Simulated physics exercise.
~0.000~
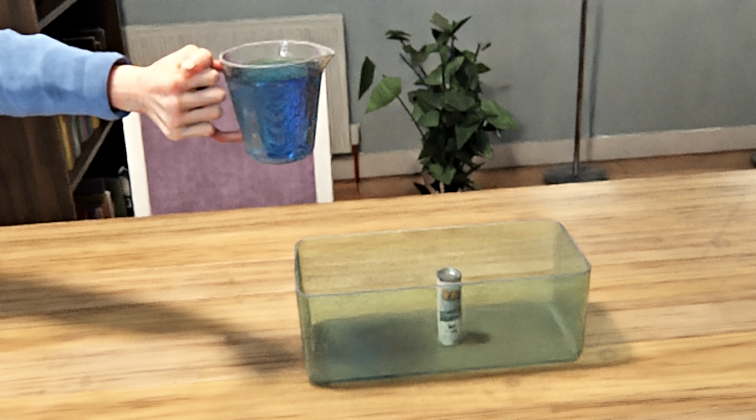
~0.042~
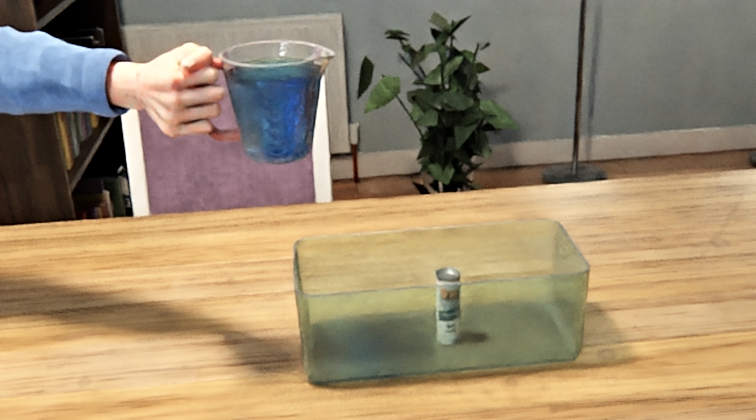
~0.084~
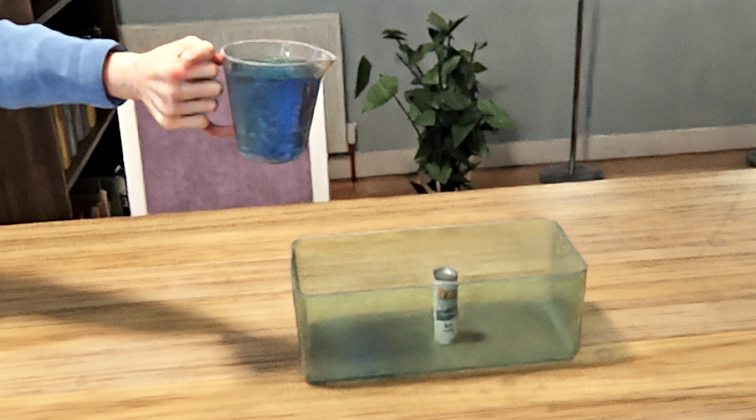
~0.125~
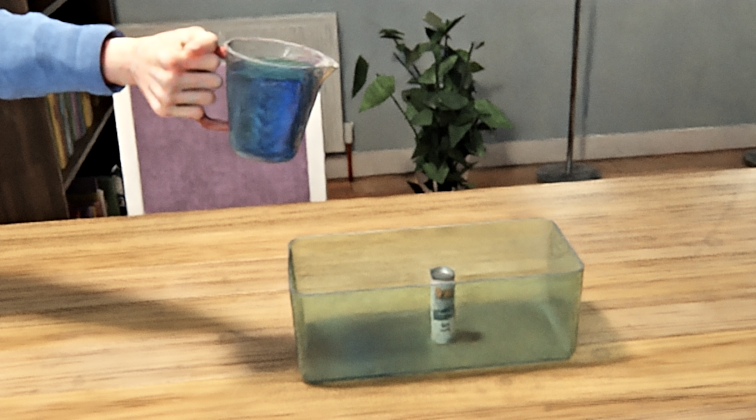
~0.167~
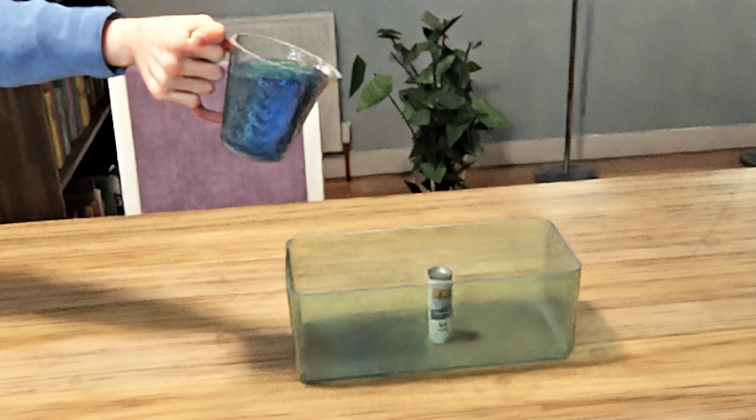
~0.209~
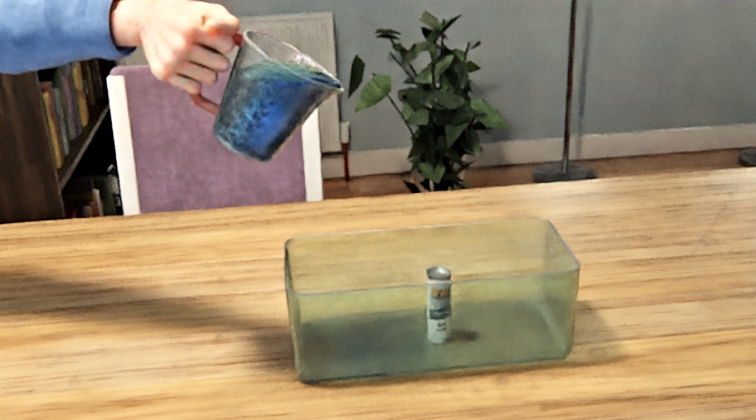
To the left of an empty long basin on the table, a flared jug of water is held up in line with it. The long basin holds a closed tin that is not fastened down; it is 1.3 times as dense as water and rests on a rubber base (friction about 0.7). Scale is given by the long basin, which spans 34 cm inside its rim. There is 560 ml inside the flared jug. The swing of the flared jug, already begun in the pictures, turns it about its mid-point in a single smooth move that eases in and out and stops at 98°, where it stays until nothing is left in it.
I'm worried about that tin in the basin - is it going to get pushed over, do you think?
Yes: Odds are it is tipped over.
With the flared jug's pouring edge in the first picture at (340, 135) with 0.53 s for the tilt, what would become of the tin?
Then the tin remains standing.
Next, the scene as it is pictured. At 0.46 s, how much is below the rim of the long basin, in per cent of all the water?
About 10%.
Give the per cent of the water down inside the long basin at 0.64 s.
Some 62 per cent.
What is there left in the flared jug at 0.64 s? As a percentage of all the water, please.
About 12 per cent.
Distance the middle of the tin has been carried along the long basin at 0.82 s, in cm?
The tin is about 8 cm from where it started.
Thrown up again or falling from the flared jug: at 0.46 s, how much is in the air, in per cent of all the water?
42 %.
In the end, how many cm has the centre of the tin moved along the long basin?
Shift of tin centre: Approx. 8.5 cm.
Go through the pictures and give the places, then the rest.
In the first picture, it leans 0°; its right rim is at (335, 51); the water meets the walls at (228, 71) and (321, 65); the long basin's rim runs from (296, 268) to (575, 245); the tin's top is at (449, 277).
In the second picture, it leans 2°; its right rim is at (335, 52); the water meets the walls at (227, 69) and (321, 66).
In the third picture, it leans 6°; its right rim is at (337, 57); the water meets the walls at (227, 67) and (322, 67).
In the fourth picture, it leans 13°; its right rim is at (339, 64); the water meets the walls at (229, 65) and (322, 69).
In the fifth picture, it leans 22°; its right rim is at (342, 75); the water meets the walls at (231, 68) and (328, 72).
In the sixth picture, it leans 33°; its right rim is at (344, 89); the water meets the walls at (231, 82) and (340, 81); 1 per cent is over the edge.
After 0.46 s the tilt is 93° and 48 per cent is still to pour; the tin stands where it began.
After 0.64 s the tilt is 98° and 12 per cent is still to pour; the tin leans 17°.
After 0.82 s the tilt is 98° and 2 per cent is still to pour; the tin lies on its side.
After 1.03 s the tilt is 98° and 0 per cent is still to pour; the tin lies on its side.
In the end the tin lies on its side.
